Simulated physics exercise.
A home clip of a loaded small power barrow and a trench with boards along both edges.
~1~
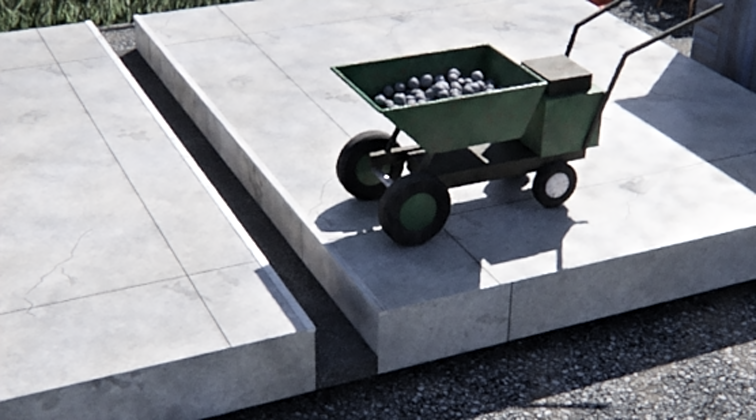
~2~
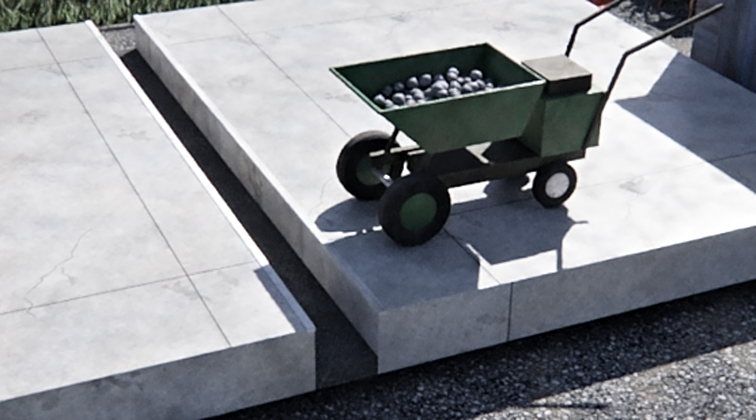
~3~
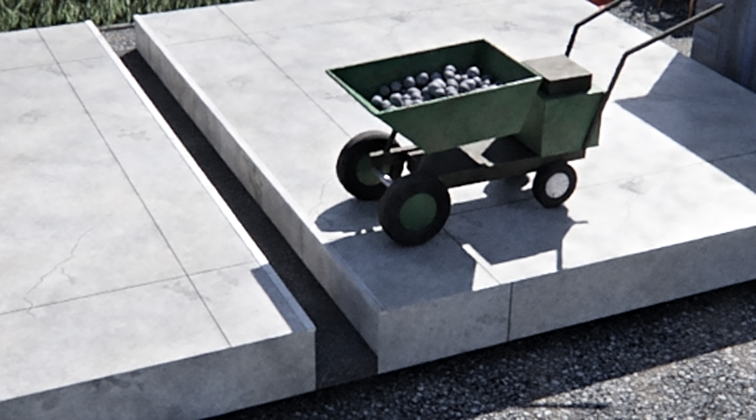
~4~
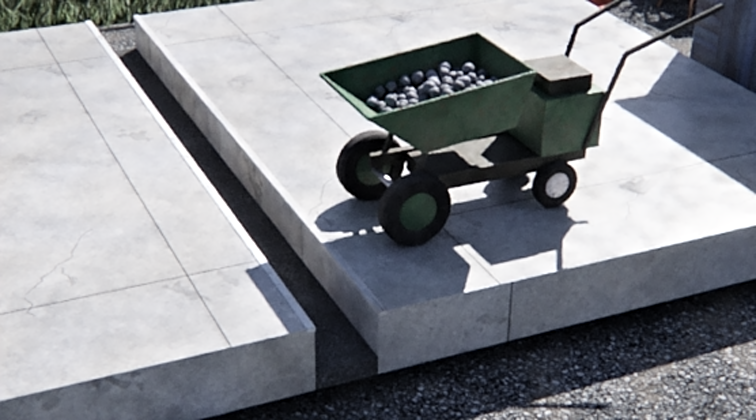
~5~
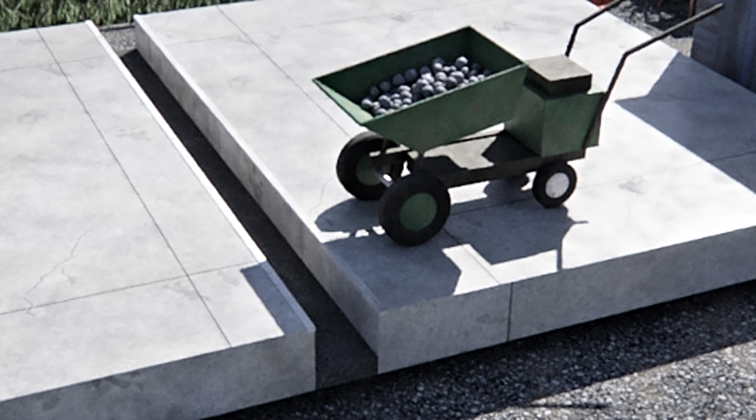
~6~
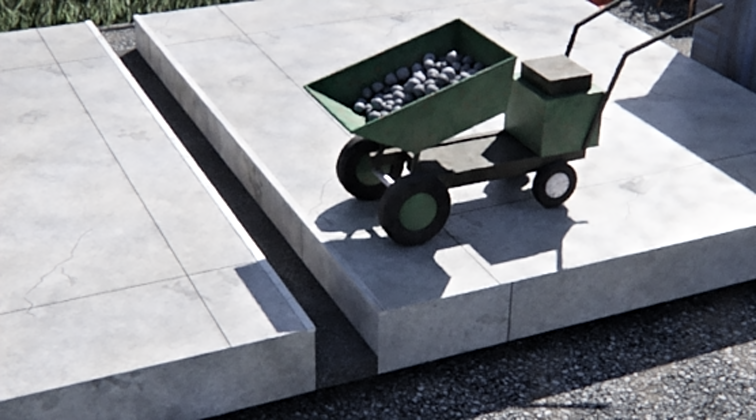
The green skip of a small barrow, loaded with round grey cobbles, sat level at first, then tilted slowly forward to the left, its back end rising while the wheels stayed still beside a narrow trench.
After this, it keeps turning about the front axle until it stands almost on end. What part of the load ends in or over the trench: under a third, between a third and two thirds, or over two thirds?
It catches from one third to two thirds.
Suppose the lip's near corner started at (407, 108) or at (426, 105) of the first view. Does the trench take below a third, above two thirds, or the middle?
In turn: Over two thirds; beyond two thirds.
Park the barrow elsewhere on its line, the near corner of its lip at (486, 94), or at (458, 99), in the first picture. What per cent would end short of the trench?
First some 50, then 20 per cent.
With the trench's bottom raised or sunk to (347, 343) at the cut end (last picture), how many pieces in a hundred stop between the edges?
It comes to 50 per cent or so.
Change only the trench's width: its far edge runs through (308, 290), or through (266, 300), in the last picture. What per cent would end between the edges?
Near 0 % and 90 %.
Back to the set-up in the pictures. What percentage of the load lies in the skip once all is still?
Near 0 %.
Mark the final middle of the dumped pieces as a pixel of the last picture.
Near (262, 269).
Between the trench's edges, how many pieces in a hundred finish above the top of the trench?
Roughly 0 in a hundred.
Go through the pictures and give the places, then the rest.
The first frame shows lip of the skip at (381, 112), level; top of the load at (463, 98), round cobbles; first edge of the trench at (357, 280); far edge at (287, 295), the trench over half as wide as the skip, and about as deep as wide.
The second frame shows lip of the skip at (379, 113), level; top of the load at (462, 98).
The third frame shows lip of the skip at (375, 115), tipped barely; top of the load at (459, 96).
The fourth frame shows lip of the skip at (369, 119), tipped a little; top of the load at (464, 82).
The fifth frame shows lip of the skip at (361, 125), tipped a little; top of the load at (457, 78).
The sixth frame shows lip of the skip at (352, 133), tipped clearly; top of the load at (449, 74); first edge of the trench at (357, 280); far edge at (287, 295).
Soon after the last picture, skip tipped steeply; all in the skip.
A little later, skip tipped right over; about two thirds in the skip; a small part in or heaped over the trench; a small part beyond it; a stray few falling.
Later still, skip tipped right over; about half in or heaped over the trench; about half beyond it.
By the end, skip tipped right over; about half in or heaped over the trench; about half beyond it.
